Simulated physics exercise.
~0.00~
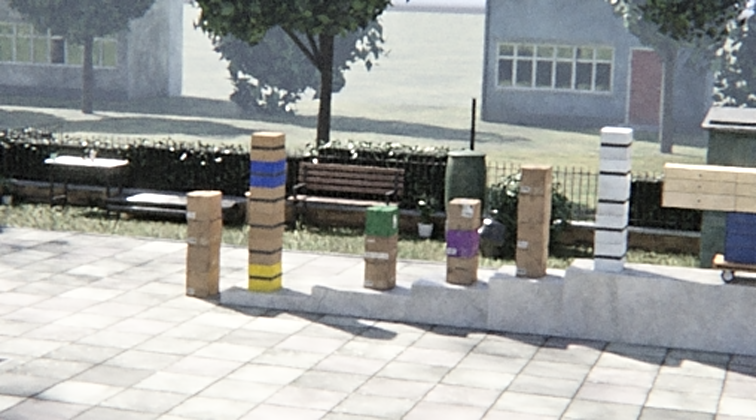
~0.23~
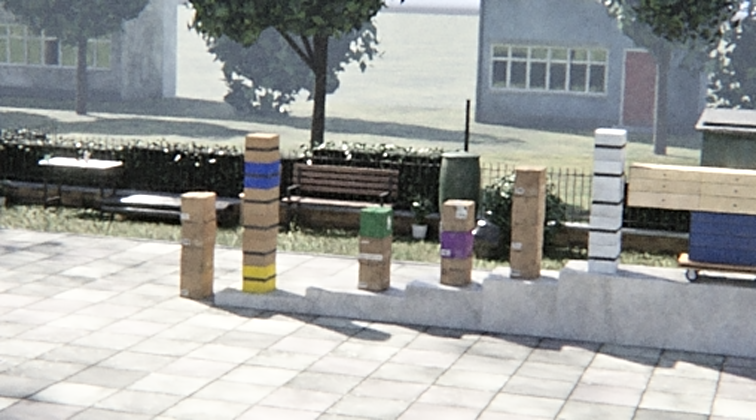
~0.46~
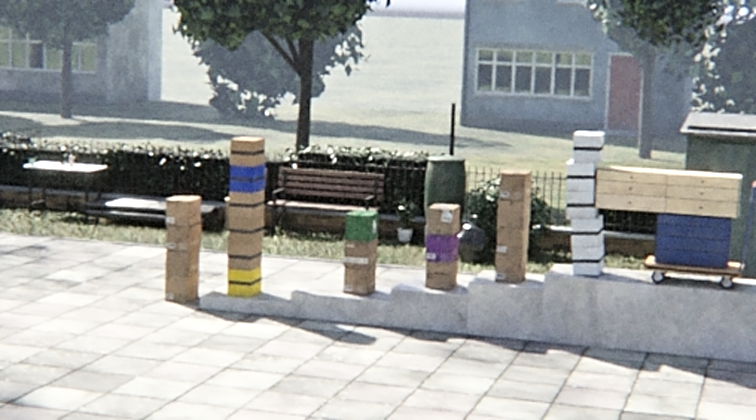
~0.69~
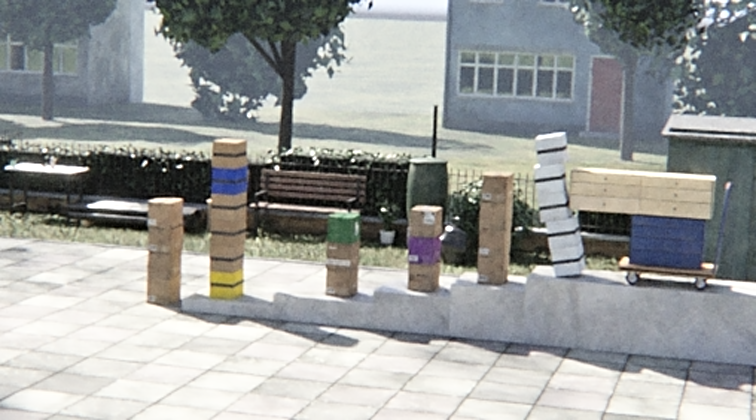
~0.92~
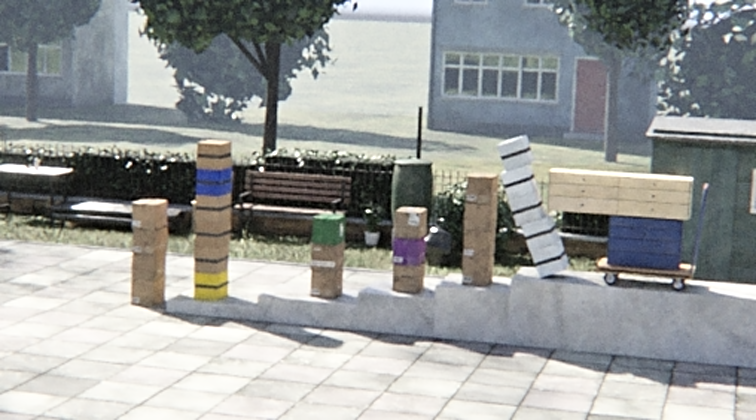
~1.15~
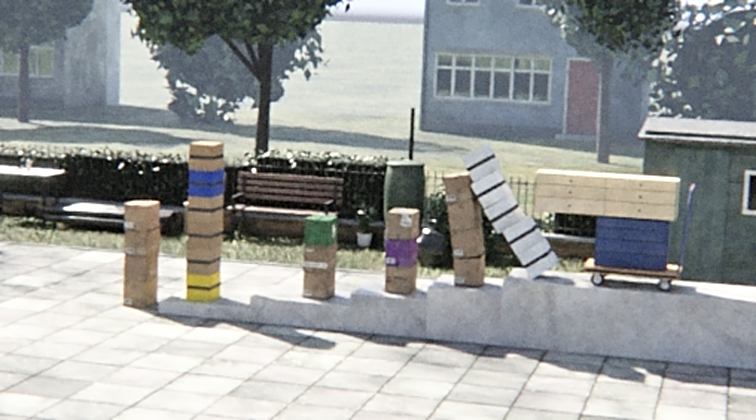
A tall white stack of boxes leaned steadily to the left after a trolley carrying a long wooden case pushed into it, then pressed against the neighbouring brown stack, which tilted slightly too.
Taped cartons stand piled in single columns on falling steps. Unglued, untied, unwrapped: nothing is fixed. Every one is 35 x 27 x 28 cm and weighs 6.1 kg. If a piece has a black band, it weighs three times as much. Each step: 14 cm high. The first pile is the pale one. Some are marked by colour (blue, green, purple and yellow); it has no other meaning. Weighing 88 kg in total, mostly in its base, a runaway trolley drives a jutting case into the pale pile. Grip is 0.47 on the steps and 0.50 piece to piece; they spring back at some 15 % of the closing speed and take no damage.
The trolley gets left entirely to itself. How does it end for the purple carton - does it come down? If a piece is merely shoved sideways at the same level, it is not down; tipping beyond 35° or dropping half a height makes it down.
The purple carton ends up down.
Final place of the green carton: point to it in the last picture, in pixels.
At about (234, 286).
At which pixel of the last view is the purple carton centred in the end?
Somewhere close to (325, 285), I'd say.
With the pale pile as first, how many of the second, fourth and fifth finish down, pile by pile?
Tally - second: 4; fourth: 2; fifth: 0.
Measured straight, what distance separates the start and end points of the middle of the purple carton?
It finishes around 90 cm from its starting point.
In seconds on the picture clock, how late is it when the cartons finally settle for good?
I'd say around 3.0 seconds.
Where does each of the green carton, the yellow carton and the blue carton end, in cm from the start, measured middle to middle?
Net displacement, roughly: Green ~ 130 cm, yellow ~ 0 cm, blue ~ 0 cm.
After 1.46 s, 5 of the pale pile down; 3 of the 20 other cartons down; purple carton 6° from how it stood.
After 1.90 s, 5 of the pale pile down; 6 of the 20 other cartons down; purple carton 42 cm lower; green carton 22 cm from its place.
In the end (3.0 s), 5 of the pale pile down; 9 of the 20 other cartons down; purple carton 42 cm lower; green carton on its side; blue carton unmoved. From the last view, middles, purple carton near (325, 285), green carton near (234, 286).
